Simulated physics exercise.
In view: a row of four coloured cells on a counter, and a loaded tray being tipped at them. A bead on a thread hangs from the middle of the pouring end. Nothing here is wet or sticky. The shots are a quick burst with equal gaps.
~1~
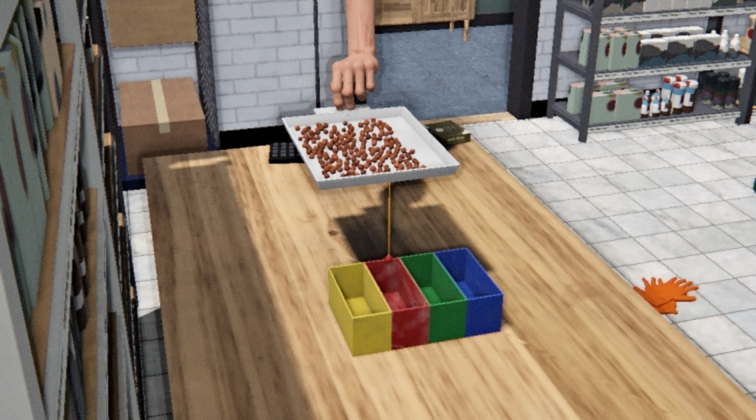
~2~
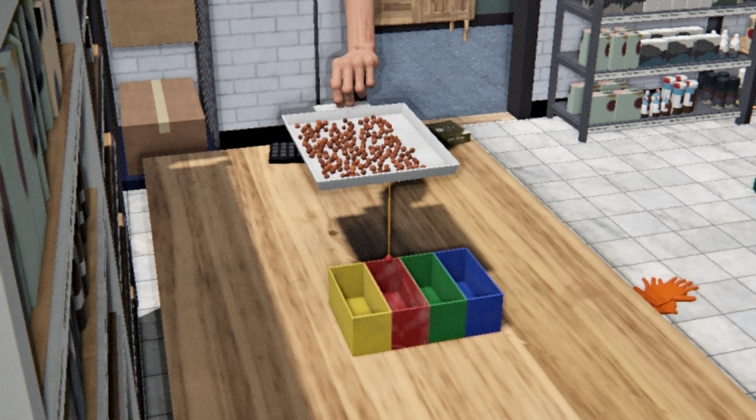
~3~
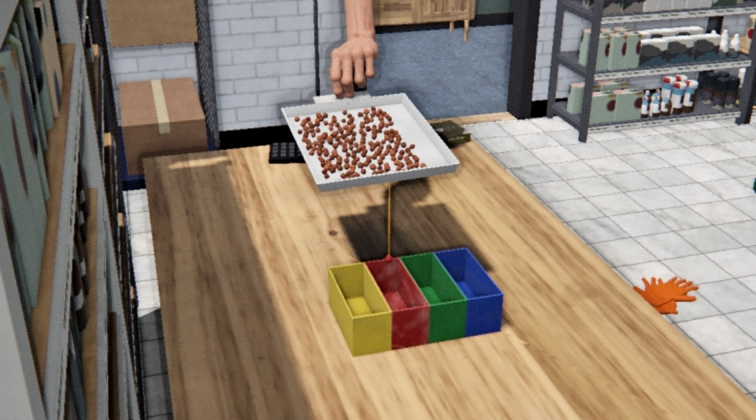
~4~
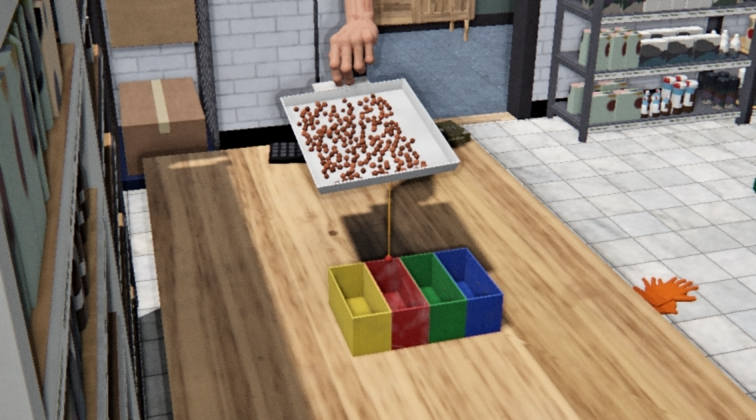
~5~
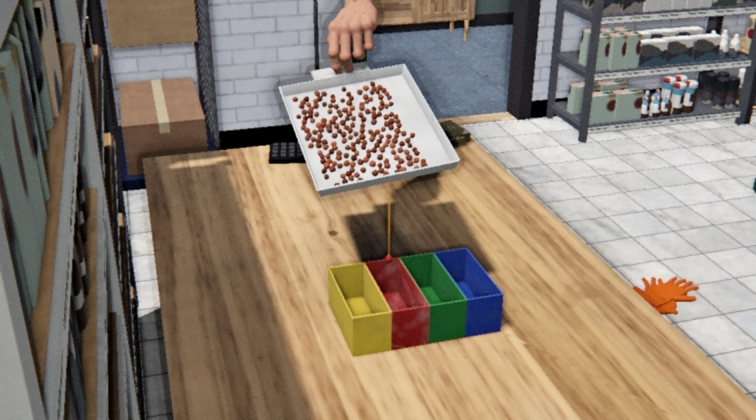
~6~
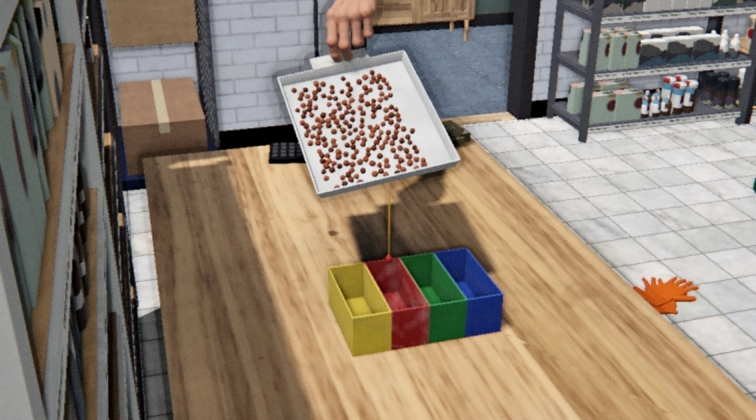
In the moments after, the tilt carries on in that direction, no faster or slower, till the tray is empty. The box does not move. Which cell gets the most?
The yellow cell gets the most.
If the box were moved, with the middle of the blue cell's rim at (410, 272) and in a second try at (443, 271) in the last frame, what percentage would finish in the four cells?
The first gives 90 %, the second 90 %.
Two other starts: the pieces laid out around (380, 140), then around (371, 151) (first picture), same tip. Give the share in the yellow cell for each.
First some 40, then 40 per cent.
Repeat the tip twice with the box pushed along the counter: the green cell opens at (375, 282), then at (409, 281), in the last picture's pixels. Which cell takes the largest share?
First the red cell, then the yellow one.
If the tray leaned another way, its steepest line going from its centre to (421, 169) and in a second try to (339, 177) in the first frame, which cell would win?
One: The cell in blue. Two: The yellow one.
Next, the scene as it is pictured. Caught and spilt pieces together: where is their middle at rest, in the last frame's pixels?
Around (352, 323).
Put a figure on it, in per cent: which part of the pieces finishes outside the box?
Near 40 %.
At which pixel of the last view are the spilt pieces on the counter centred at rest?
Close to (310, 328).
Shortly afterwards, tray tipped steeply; all but a few on the tray; only a few falling or outside the box.
Next, tray tipped past a quarter turn; near two thirds on the tray; a little in the yellow cell; near a quarter falling or outside the box.
Some moments later, tray tipped past a quarter turn; near a third in the yellow cell; near a quarter in the red cell; only a few in the green cell; near half falling or outside the box.
In the end, tray tipped past a quarter turn; near a third in the yellow cell; near a quarter in the red cell; only a few in the green cell; none at all in the blue cell; near half outside the box.
